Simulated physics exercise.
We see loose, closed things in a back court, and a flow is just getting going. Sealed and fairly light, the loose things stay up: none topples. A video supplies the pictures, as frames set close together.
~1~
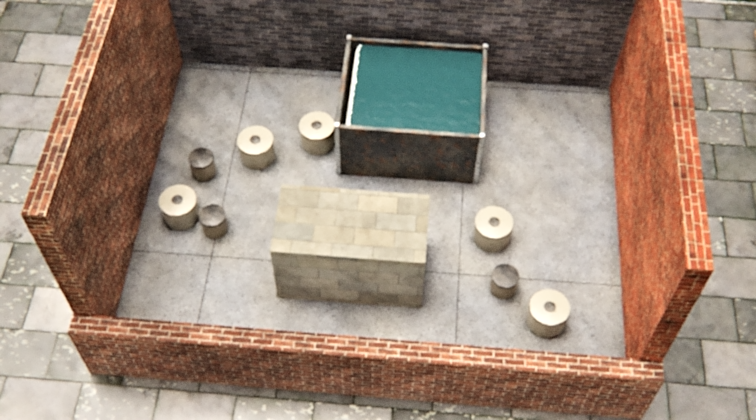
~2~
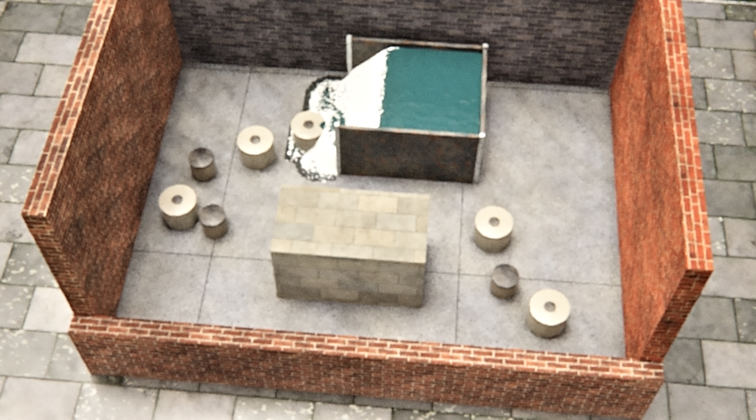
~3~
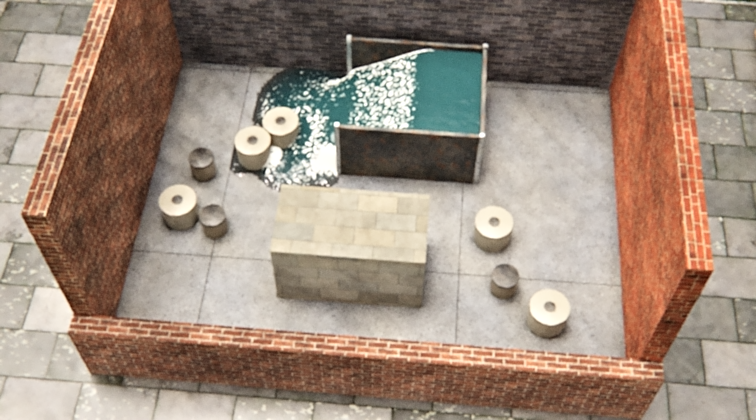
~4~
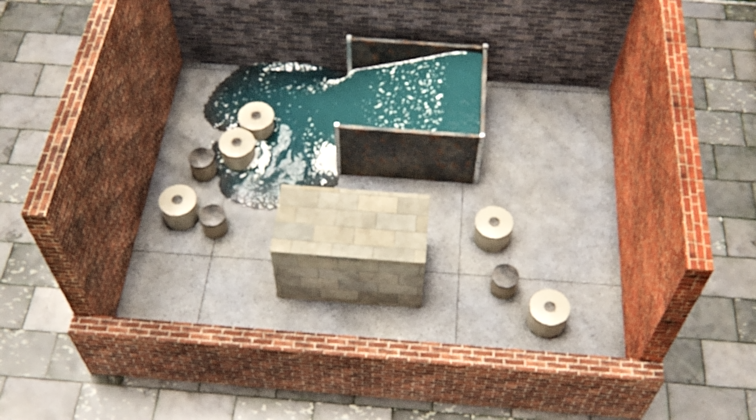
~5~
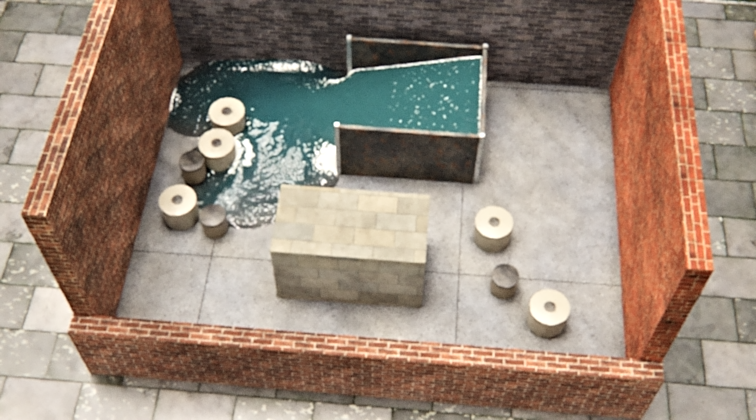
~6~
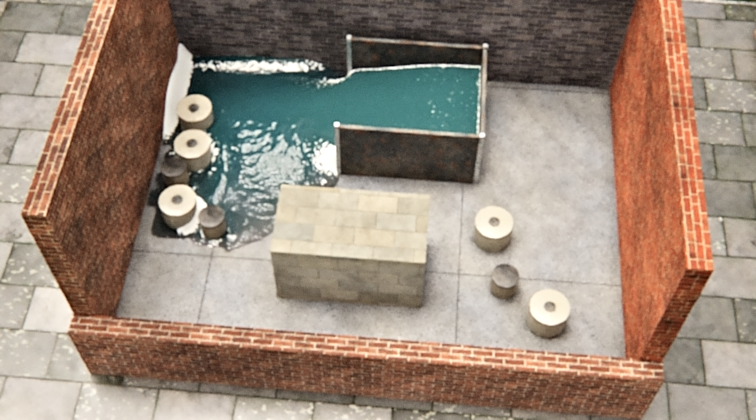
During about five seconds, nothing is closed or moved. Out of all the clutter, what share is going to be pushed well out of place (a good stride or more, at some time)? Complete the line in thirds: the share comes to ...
The share comes to at least two thirds.
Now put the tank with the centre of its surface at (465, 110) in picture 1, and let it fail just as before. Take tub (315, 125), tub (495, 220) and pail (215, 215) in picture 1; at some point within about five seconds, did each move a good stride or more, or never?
Result per object - went far, stayed close, went far.
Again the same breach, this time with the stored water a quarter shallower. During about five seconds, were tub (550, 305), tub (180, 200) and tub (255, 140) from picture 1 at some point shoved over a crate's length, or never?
Result by item: Didn't cover it; covered it; covered it.
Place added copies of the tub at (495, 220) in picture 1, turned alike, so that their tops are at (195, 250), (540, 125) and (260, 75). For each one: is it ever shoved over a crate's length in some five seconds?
Results - 1: Ends up far away; 2: Doesn't go far; 3: Ends up far away.
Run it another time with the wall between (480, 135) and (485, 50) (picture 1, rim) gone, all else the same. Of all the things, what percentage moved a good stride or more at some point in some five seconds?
It comes to roughly 40 %.
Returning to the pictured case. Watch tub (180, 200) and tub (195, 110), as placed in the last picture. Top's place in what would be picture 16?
Close to (139, 303), and close to (205, 150).
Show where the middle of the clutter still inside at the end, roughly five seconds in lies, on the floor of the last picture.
The average lands at about (503, 301).
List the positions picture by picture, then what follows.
The first frame shows a tub at (317, 125) rests on the ground; a tub at (255, 140), on the bottom; 0 of 8 have shifted.
The second frame shows a tub at (309, 125), on the bottom, close to its start; a tub at (255, 140) rests on the ground; 1 of 8 have shifted.
The third frame shows a tub at (281, 121) rests on the ground, a stride from its start; a tub at (253, 140) rests on the ground, close to its start; 1 of 8 have shifted.
The fourth frame shows a tub at (256, 116), on the bottom, a stride from its start; a tub at (237, 142), on the bottom, close to its start; 2 of 8 have shifted.
The fifth frame shows a tub at (227, 111), on the bottom, a stride from its start; a tub at (217, 143) rests on the ground, a stride from its start; 3 of 8 have shifted.
The sixth frame shows a tub at (194, 108) rests on the ground, far from its start; a tub at (192, 144), on the bottom, a stride from its start; 3 of 8 have shifted.
A moment on, 3 of 8 are well off their spots; 3 afloat.
Next, 5 of 8 are well off their spots; 5 afloat.
Later, 5 of 8 are well off their spots; 4 afloat.
In the end, 6 of 8 are well off their spots, and 6 have been at some point; 4 afloat.
